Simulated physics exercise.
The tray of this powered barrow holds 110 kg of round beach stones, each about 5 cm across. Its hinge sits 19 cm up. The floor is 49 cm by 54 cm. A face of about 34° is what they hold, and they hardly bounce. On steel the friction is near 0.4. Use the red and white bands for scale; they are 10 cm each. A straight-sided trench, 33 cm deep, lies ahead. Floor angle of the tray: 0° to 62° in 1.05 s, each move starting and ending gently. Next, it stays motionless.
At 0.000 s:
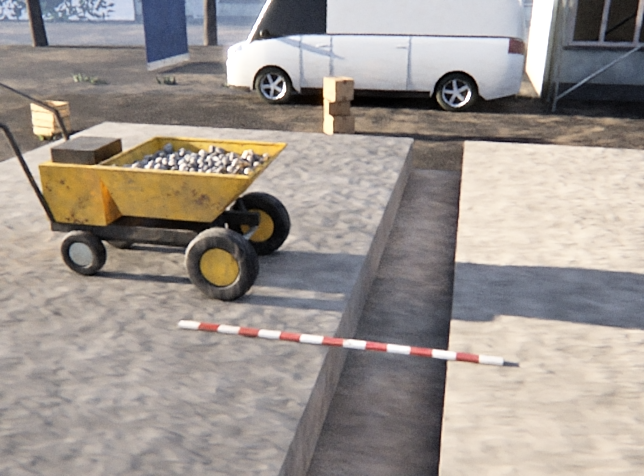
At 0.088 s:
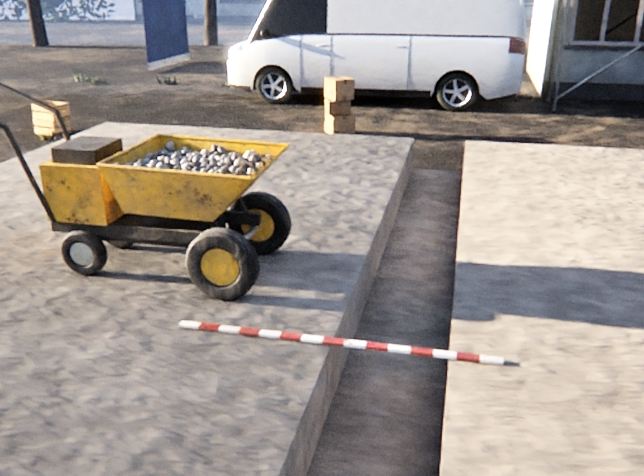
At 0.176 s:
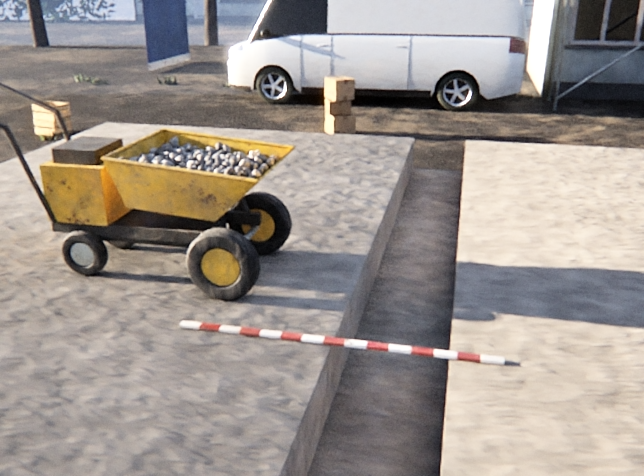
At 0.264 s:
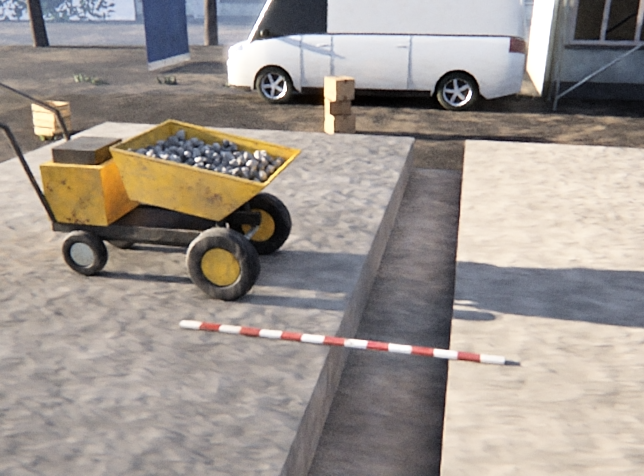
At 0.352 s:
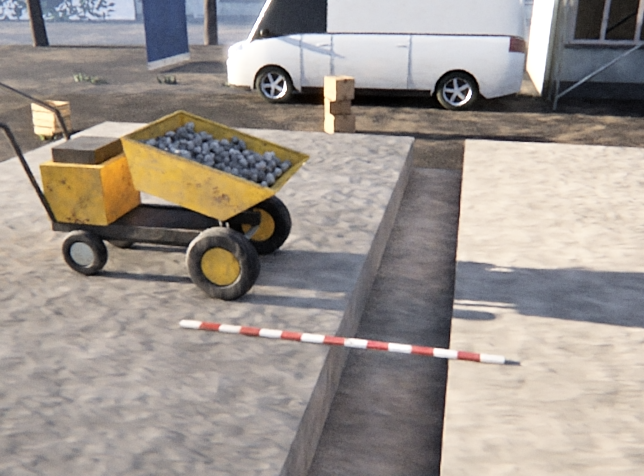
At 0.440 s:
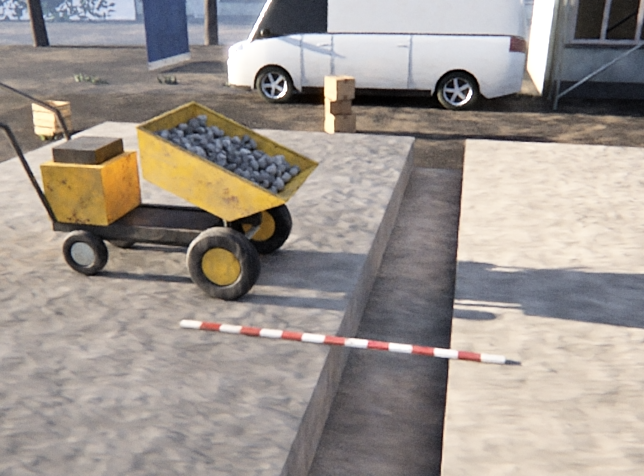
Paved yard beside a straight trench, a yellow powered barrow steadily tilting its tray of grey stones forward to the right.
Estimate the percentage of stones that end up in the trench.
Roughly 97 per cent.
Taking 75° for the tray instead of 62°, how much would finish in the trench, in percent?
It would be near 95 per cent.
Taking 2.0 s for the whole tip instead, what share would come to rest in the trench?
In that case, around 95%.
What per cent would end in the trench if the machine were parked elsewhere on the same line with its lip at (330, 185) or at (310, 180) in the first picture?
From the first place around 70 per cent, from the other around 85.
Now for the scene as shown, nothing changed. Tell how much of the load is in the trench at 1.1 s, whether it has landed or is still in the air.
Approx. 20 % of the load.
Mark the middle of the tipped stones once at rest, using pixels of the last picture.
The middle should be near (400, 332).
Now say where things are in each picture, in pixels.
The tray is at 0°, its lip at (249, 178); the top of the load is at (218, 158), in the first picture.
The tray is at 1°, its lip at (251, 179); the top of the load is at (210, 157); the stones move at 0.2 m/s on average, in the second picture.
The tray is at 5°, its lip at (257, 182); the top of the load is at (176, 149); the stones move at 0.4 m/s on average, in the third picture.
The tray is at 10°, its lip at (266, 186); the top of the load is at (171, 142); the stones move at 0.5 m/s on average, in the fourth picture.
Lip at (275, 193), floor tilted 16°, highest stones at (180, 134); the stones move at 0.6 m/s on average, in the fifth picture.
The tray is at 24°, its lip at (286, 202); the top of the load is at (189, 126); the stones move at 0.7 m/s on average, in the sixth picture.
After 0.8 s the floor is at 52°; 100 % in the tray; the foremost stones are at (317, 216).
After 1.1 s the floor is at 62°; 72 % in the tray, 8 % short of the trench, 20 % in the trench; the foremost stones are at (394, 298).
After 1.5 s the floor is at 62°; 28 % in the tray, 7 % short of the trench, 66 % in the trench; the foremost stones are at (446, 348).
After 3.5 s the floor is at 62°; 0 % in the tray, 3 % short of the trench, 97 % in the trench; the foremost stones are at (447, 341).
